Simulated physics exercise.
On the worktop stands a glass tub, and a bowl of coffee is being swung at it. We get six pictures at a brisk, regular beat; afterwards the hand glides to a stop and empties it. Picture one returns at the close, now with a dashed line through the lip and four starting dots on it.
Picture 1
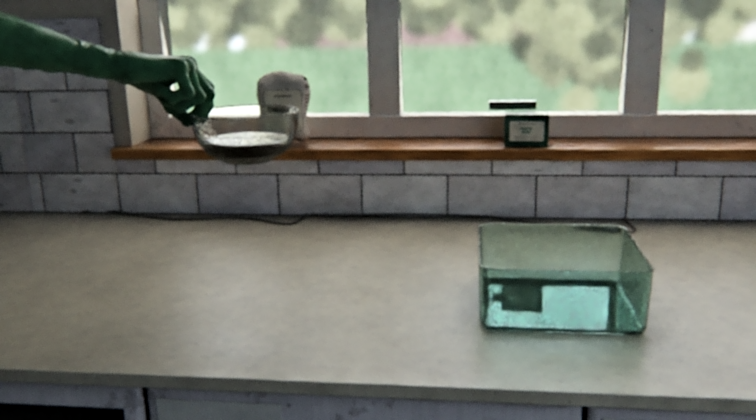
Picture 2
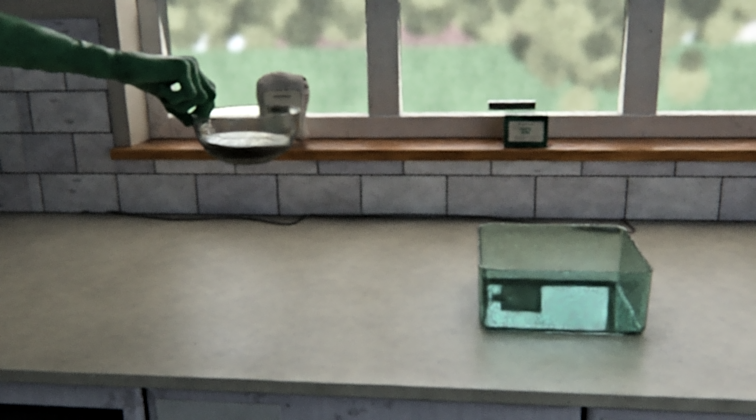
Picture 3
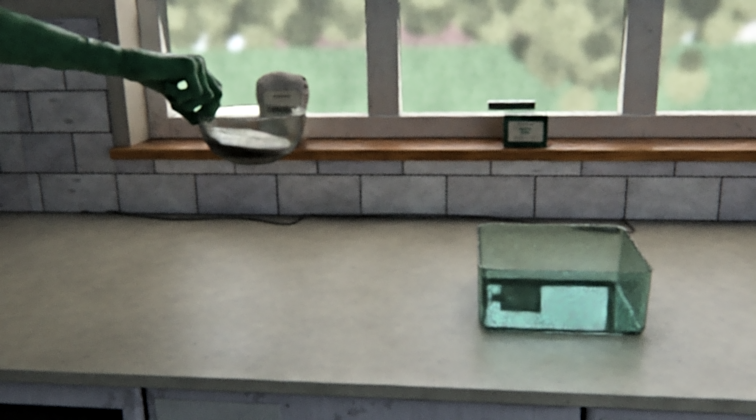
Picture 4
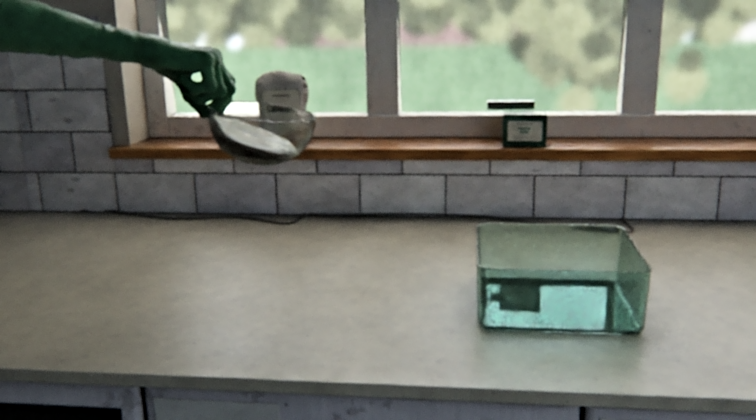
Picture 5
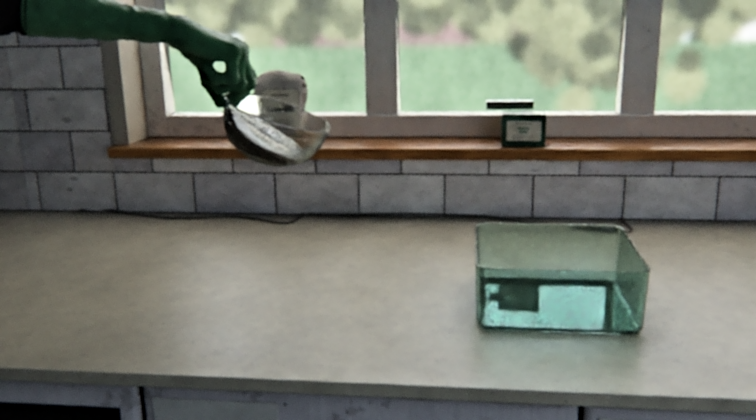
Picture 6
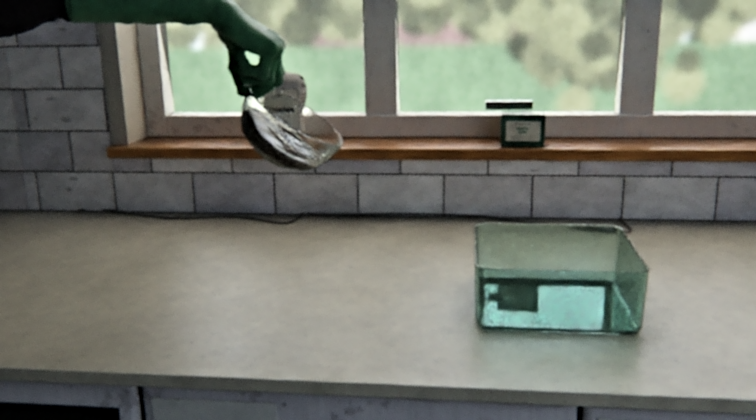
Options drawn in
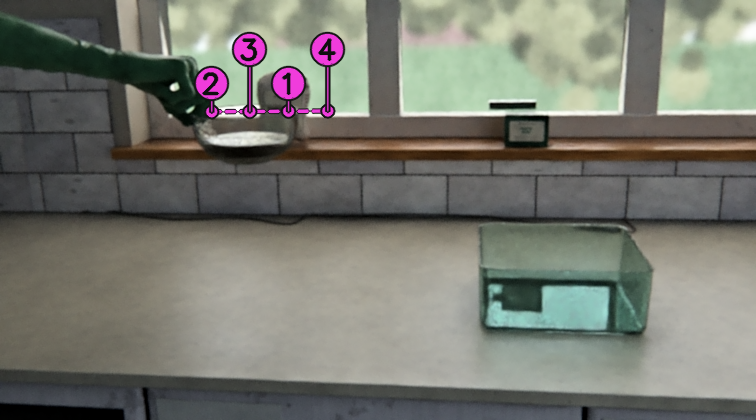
A green-gloved hand at the upper left holds a clear glass bowl with pale-looking contents above a grey kitchen worktop, seen from the front by a still camera. A greenish glass tub sits to the right, before white tiles and a wooden windowsill holding a pale object and a small dark device. The hand holds nearly still, then moves slightly right, tilting the bowl increasingly rightward.
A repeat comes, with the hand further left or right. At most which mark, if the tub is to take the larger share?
Use spot 4.
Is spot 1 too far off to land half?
Yes, it does.
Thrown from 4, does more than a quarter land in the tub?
Yes, clearly.
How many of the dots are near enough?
One.
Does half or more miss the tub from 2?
Yes, it does.
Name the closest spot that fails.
It is 1.
On the marked copy, 1 at (288, 111); 2 at (211, 111); 3 at (249, 111); 4 at (327, 111).
For spot 1, about 8 % lands in the tub, 88 % falls short and 4 % goes beside or beyond.
For spot 2, about 0 % lands in the tub, 100 % falls short.
For spot 3, about 0 % lands in the tub, 97 % falls short and 3 % goes beside or beyond.
For spot 4, about 71 % lands in the tub, 8 % falls short and 21 % goes beside or beyond.
